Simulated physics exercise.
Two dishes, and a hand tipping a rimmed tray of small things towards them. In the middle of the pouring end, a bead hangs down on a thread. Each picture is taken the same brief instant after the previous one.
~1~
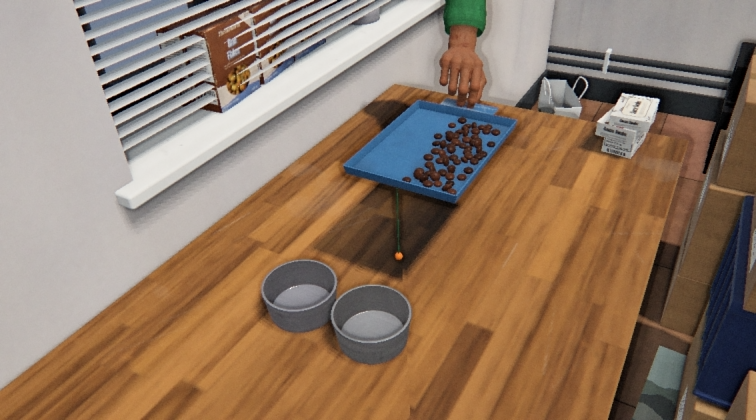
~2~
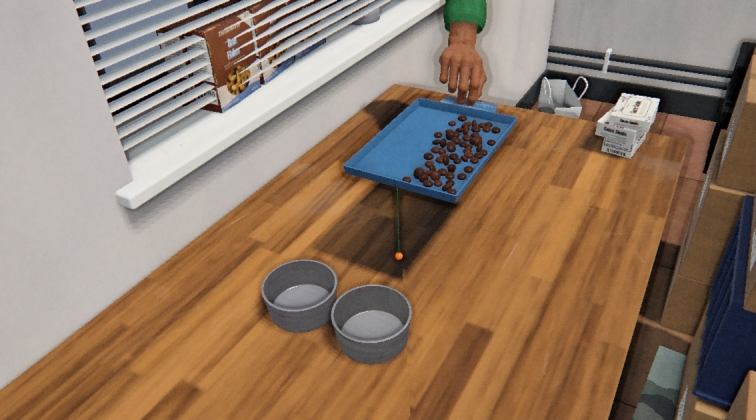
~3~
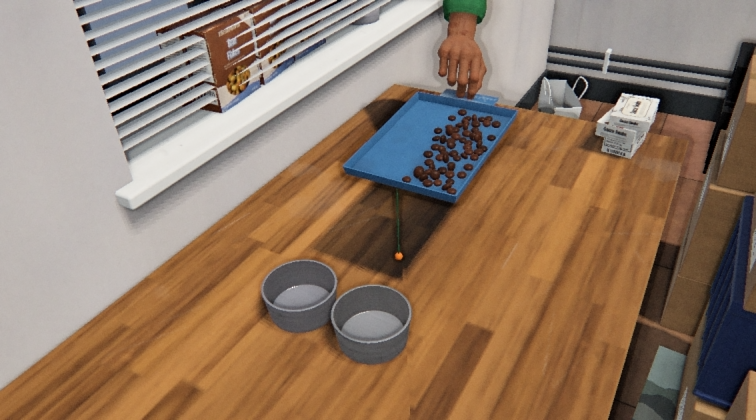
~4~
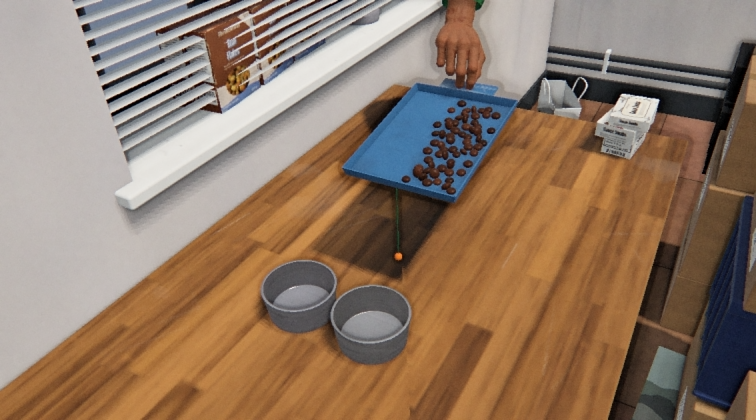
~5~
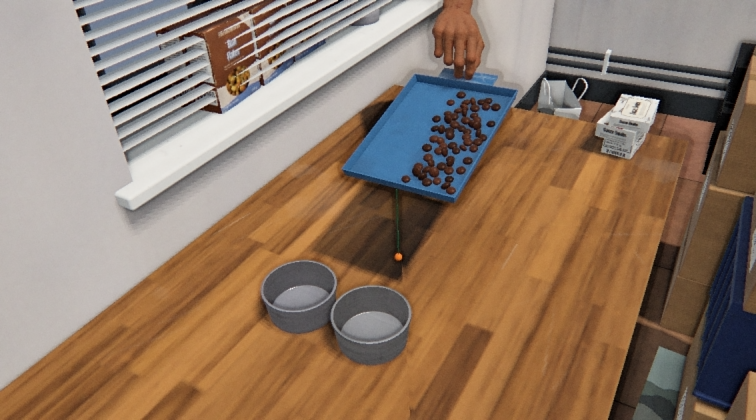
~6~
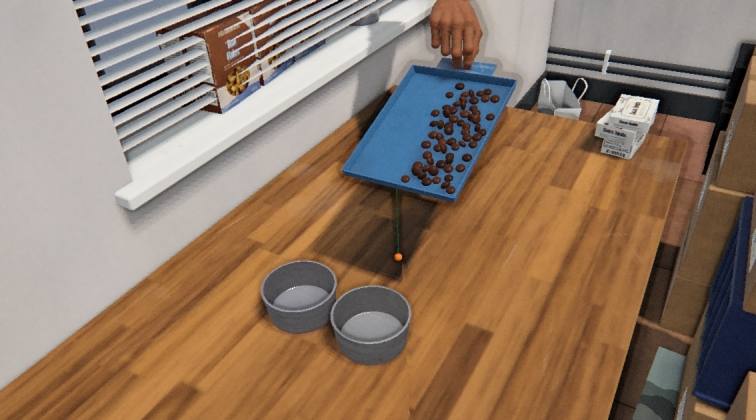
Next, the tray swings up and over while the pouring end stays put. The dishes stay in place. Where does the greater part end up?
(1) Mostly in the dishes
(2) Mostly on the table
2.
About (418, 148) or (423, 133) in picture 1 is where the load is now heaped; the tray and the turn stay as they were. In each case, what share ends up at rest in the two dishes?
First 20 %, then 20 %.
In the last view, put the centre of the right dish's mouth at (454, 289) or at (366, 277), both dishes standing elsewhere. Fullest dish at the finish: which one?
Place 1: The one on the left side; place 2: The one on the right side.
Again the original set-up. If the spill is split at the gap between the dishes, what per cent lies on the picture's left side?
Around 10 per cent, I reckon.
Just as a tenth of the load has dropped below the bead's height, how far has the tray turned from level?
It is at around 70 degrees by then.
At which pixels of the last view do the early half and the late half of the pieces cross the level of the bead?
Around (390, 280) at first; around (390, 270) after that.
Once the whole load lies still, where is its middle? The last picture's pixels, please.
Around (387, 299).
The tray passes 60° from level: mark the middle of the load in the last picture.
Somewhere about pixel (408, 178).
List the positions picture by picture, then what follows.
The first picture shows corners of the pouring end at (346, 165) and (455, 194), level; middle of the load at (451, 149), flat chocolate drops; left dish at (279, 317); right dish at (352, 349); bead on its thread at (399, 256).
The second picture shows corners of the pouring end at (346, 165) and (455, 194), level; middle of the load at (451, 148).
The third picture shows corners of the pouring end at (346, 166) and (455, 194), tipped barely, level across its low end; middle of the load at (451, 145).
The fourth picture shows corners of the pouring end at (345, 167) and (454, 195), tipped a little, level across its low end; middle of the load at (450, 140).
The fifth picture shows corners of the pouring end at (345, 168) and (453, 195), tipped a little, level across its low end; middle of the load at (450, 135).
The sixth picture shows corners of the pouring end at (344, 169) and (453, 196), tipped clearly, level across its low end; middle of the load at (449, 131); left dish at (278, 318); right dish at (351, 349).
Soon after the last picture, tray tipped steeply; nearly all on the tray; a small part in the air.
A little later, tray tipped right over; about a third on the tray; a small part in the right dish; about a third outside both; a small part in the air.
Later still, tray tipped past a quarter turn; about a quarter in the right dish; a stray few in the left dish; most outside both.
At rest, tray tipped past a quarter turn; about a quarter in the right dish; a stray few in the left dish; most outside both.
